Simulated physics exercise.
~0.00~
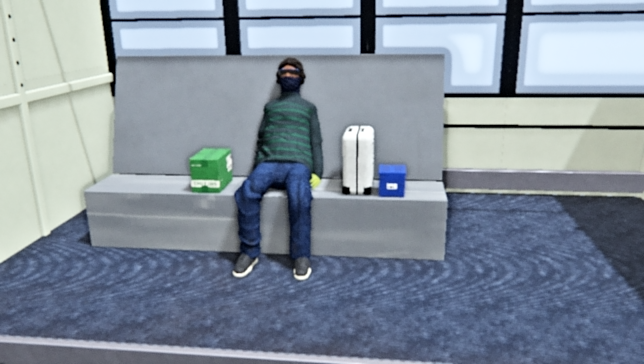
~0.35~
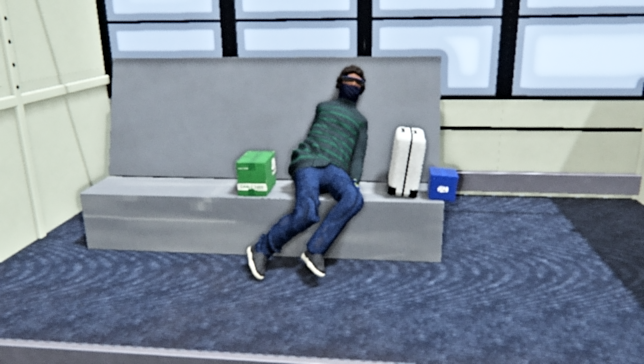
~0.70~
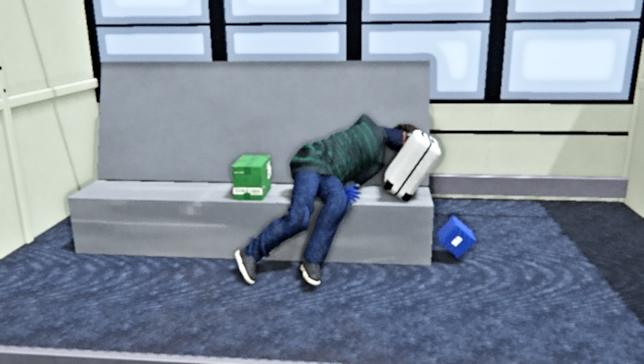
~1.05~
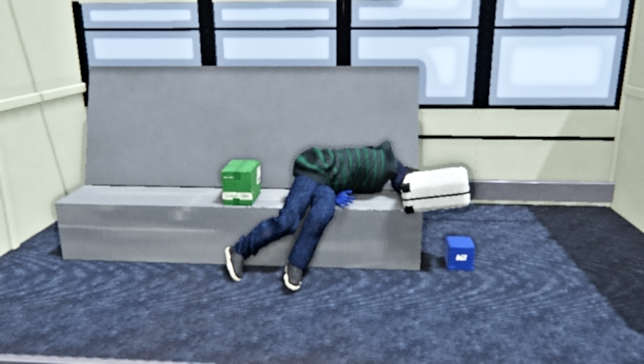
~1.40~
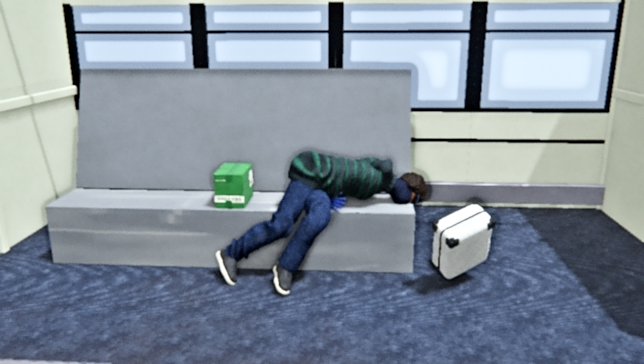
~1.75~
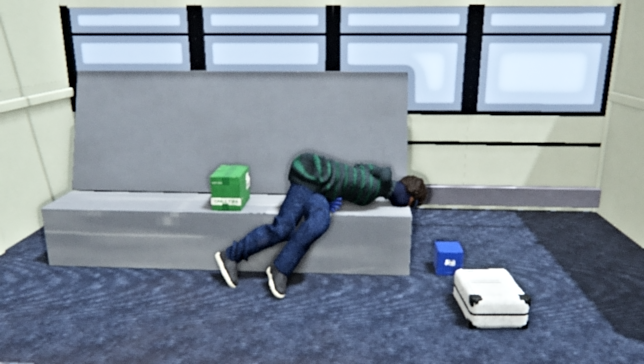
A small compartment with blue carpet and a row of windows is seen from the front, where a masked passenger in a green sweater and jeans sits on a long grey bench. A green box rests to the left, with a white suitcase and a small blue box to the right. The limp passenger tips right as the bags slide that way, and the blue box drops off the bench end. The passenger slumps sideways against the leaning suitcase, which topples over the edge and tumbles down. Finally, the passenger lies along the seat, the green box still on it, the other two on the floor.
